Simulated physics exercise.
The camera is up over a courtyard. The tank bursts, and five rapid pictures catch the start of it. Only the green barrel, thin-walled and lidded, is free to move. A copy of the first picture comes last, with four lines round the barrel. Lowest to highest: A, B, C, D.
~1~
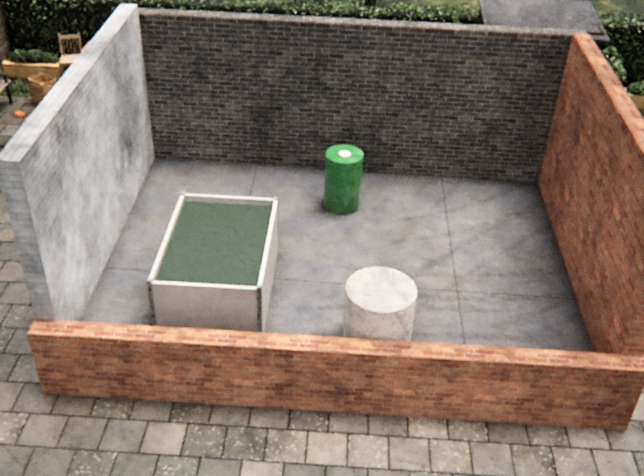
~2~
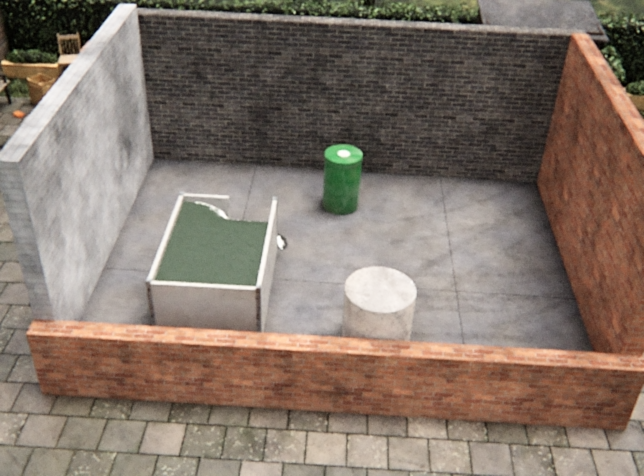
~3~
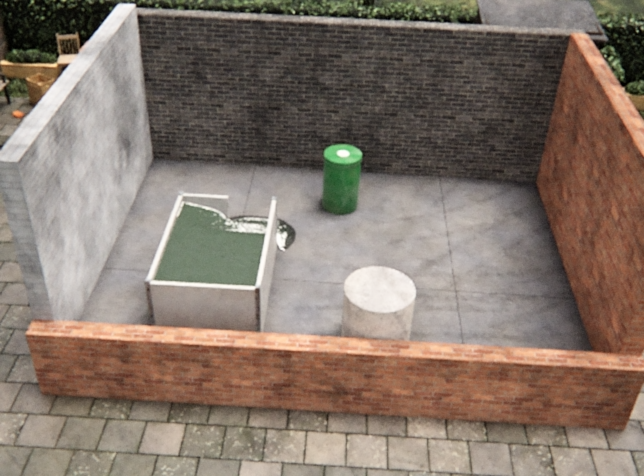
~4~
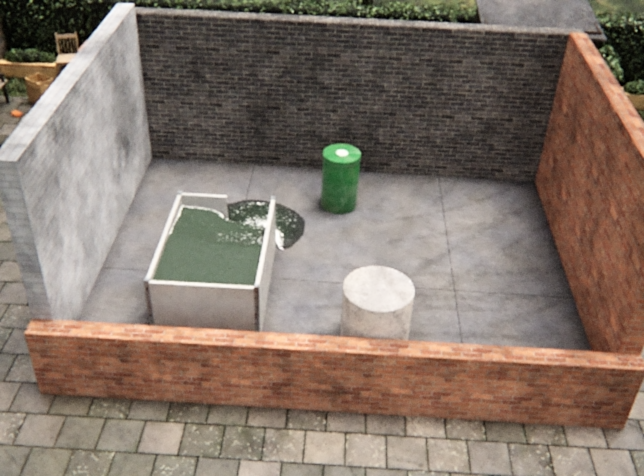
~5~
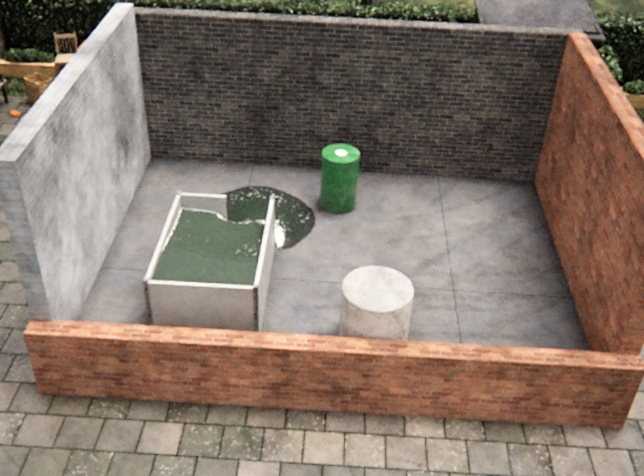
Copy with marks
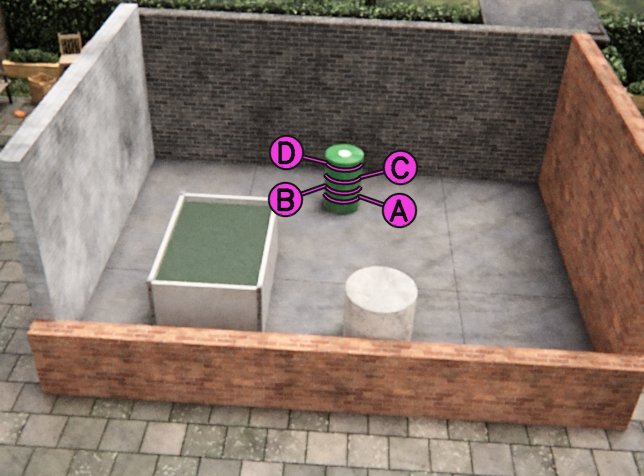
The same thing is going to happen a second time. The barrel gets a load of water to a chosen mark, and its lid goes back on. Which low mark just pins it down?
Line A just does it.
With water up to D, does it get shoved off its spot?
No, that is safe.
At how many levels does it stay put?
All four.
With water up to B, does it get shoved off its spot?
No, not at all.
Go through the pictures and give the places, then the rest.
Lid of the green barrel at (344, 154); tank full, its middle at (218, 242).
Water covers 1 % of the ground, mostly out of sight from here.
Water covers 3 % of the ground, mostly out of sight from here.
Water covers 5 % of the ground, mostly out of sight from here.
Lid of the green barrel at (340, 153); water covers 7 % of the ground and is seen nearest the barrel at (307, 213).
On the marked copy, A at (341, 202); B at (342, 193); C at (342, 182); D at (343, 170); from the bottom up A, B, C, D.
With A, it does not move.
With B, it does not move.
With C, it does not move.
With D, it does not move.
